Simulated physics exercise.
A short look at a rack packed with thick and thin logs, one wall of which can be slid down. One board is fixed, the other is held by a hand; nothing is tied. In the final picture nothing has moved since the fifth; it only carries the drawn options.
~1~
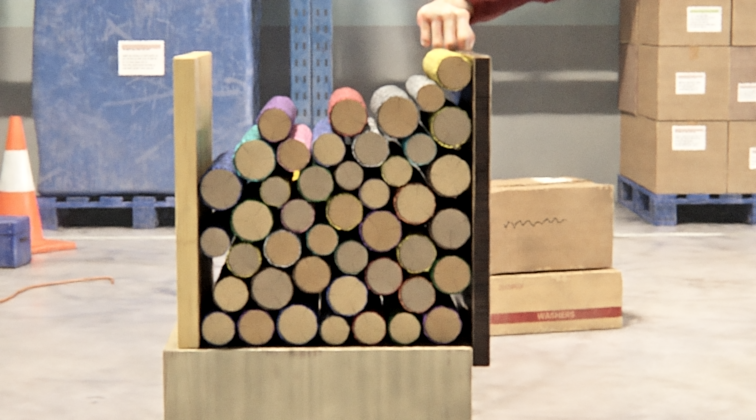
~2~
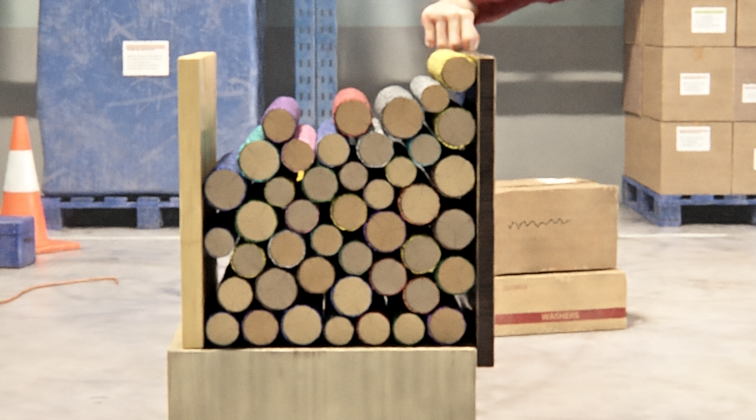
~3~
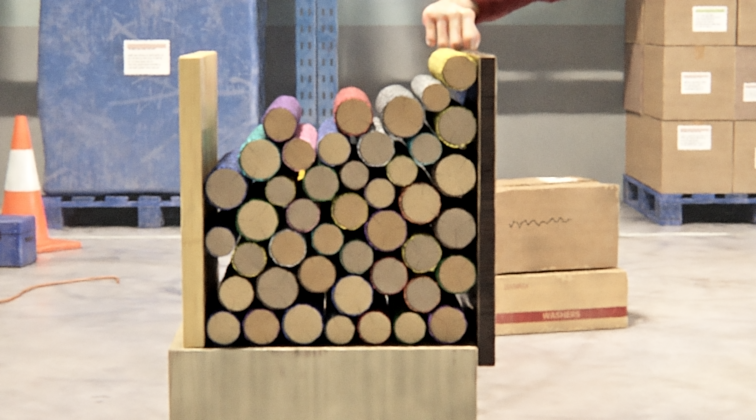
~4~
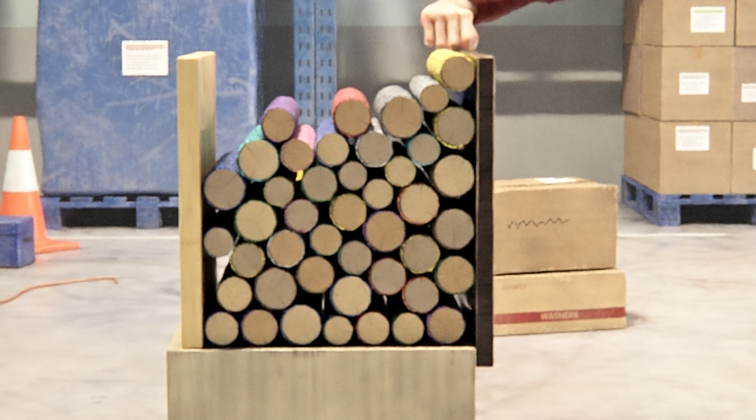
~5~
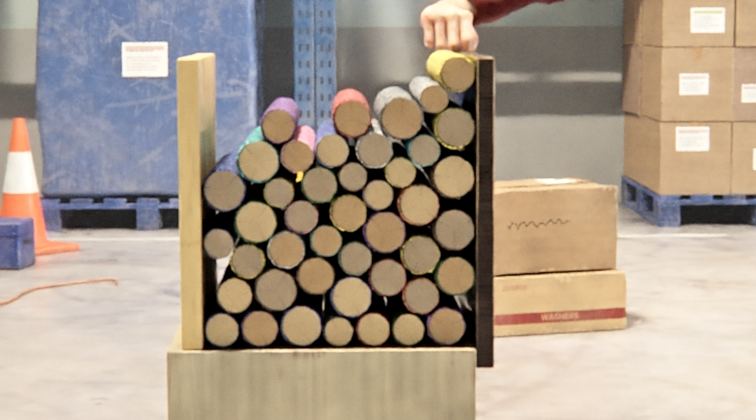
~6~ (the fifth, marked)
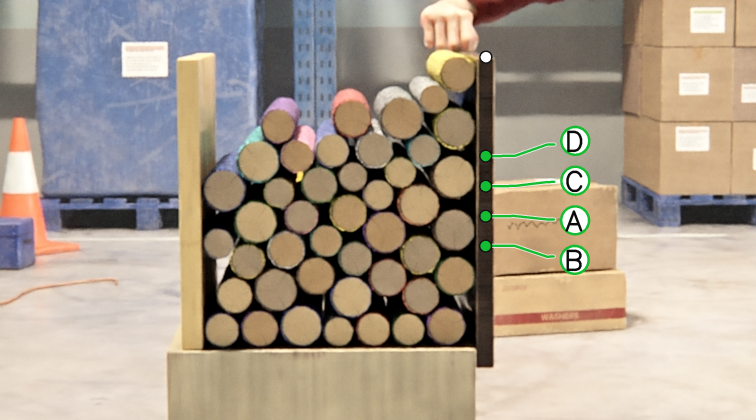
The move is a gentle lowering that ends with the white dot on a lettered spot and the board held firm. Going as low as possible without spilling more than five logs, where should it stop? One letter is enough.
No lower than A.
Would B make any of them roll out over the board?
Yes.
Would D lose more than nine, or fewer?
At D, fewer than nine.
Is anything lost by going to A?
Yes.
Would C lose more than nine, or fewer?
At C, fewer than nine.
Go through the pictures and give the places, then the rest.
In the first frame, a log (252, 221); a log (316, 184); a log (255, 160).
In the second frame, a log (259, 161); a log (435, 98).
In the third frame, side board (474, 196); a log (223, 328).
In the fourth frame, a log (408, 328); a log (387, 276).
In the fifth frame, a log (454, 230); a log (326, 241); a log (255, 222).
On the marked copy, A at (486, 216); B at (486, 246); C at (486, 186); D at (486, 156); the white dot at (486, 57).
Following A. Soon after the start, top of the board (476, 126).
Later, top of the board (476, 206).
In the end, top of the board (476, 216), three out over the board.
As for the rest, B more than five out over the board; C three out over the board; D one out over the board.
